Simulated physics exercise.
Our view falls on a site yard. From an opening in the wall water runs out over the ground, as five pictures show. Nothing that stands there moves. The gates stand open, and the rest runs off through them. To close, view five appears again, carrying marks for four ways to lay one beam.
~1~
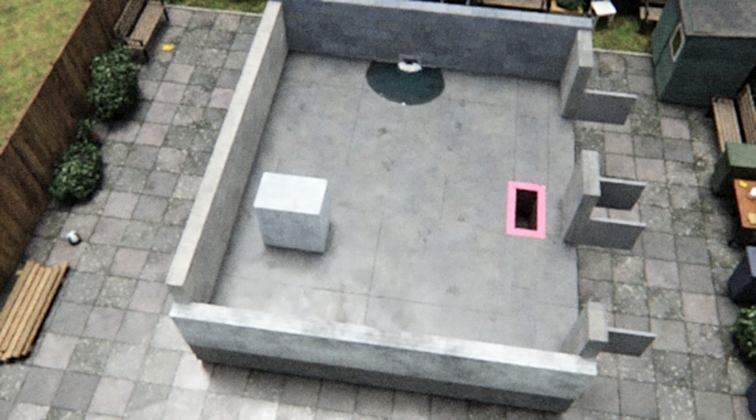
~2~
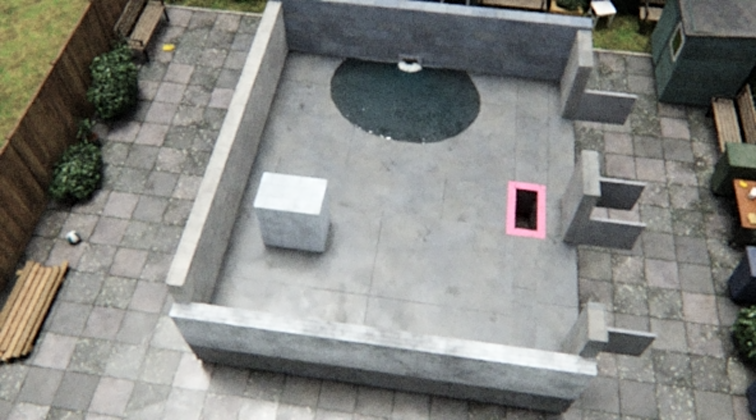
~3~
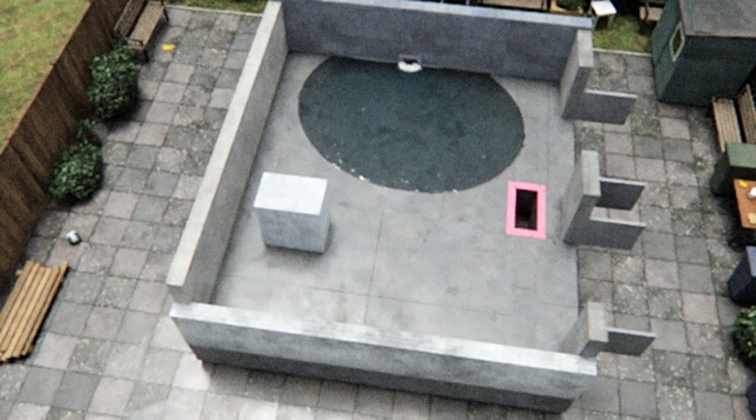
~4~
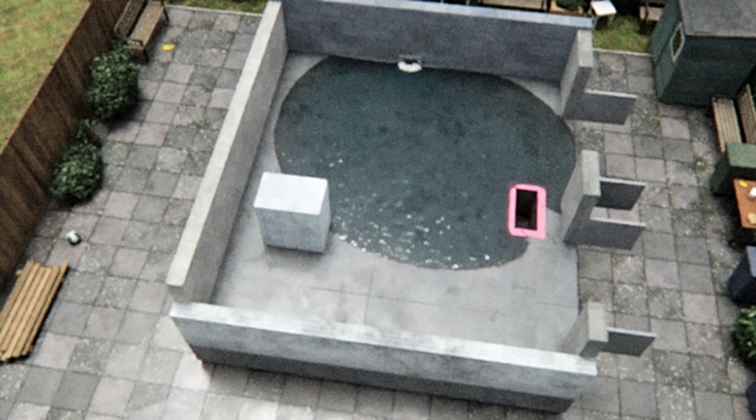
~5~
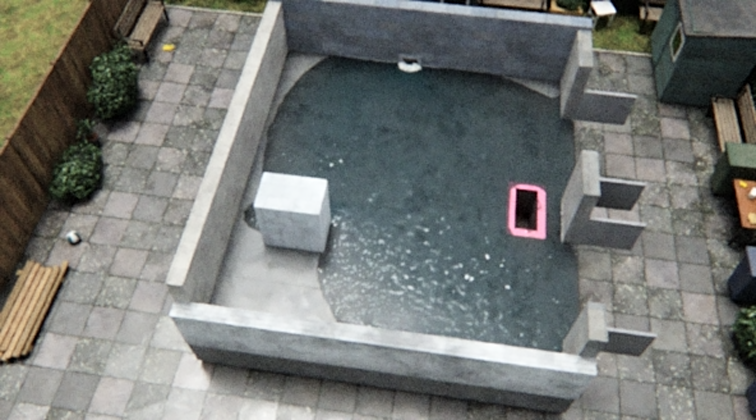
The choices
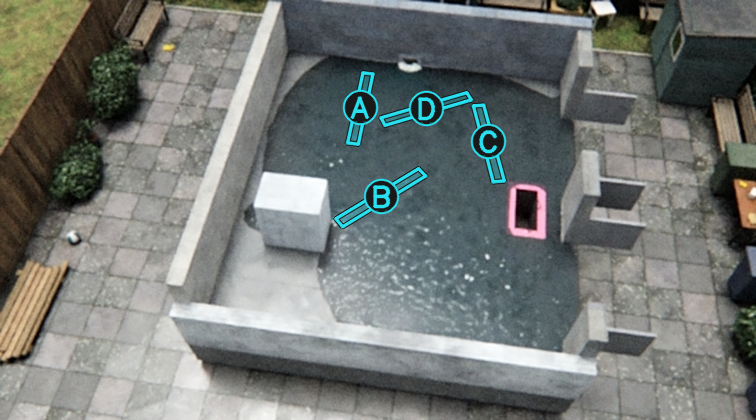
In the video, dark water spreads from an outlet at the back wall across a walled concrete yard, reaching the pink-edged drain on the right, then surrounding it and wetting around the pale block, leaving the front-left floor dry.
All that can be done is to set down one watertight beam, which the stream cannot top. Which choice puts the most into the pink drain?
The answer is spot B.
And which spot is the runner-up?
Spot A.
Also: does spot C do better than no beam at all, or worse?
Spot C is worse.
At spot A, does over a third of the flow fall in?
No.
In cyan, A from (352, 143) to (367, 73); B from (339, 222) to (422, 172); C from (478, 105) to (498, 181); D from (383, 121) to (469, 96).
With A, about 21 % of the stream goes into the pink drain, about 78 % out by the gates.
With B, about 31 % of the stream goes into the pink drain, about 69 % out by the gates.
With C, about 10 % of the stream goes into the pink drain, about 90 % out by the gates.
With D, about 9 % of the stream goes into the pink drain, about 91 % out by the gates.
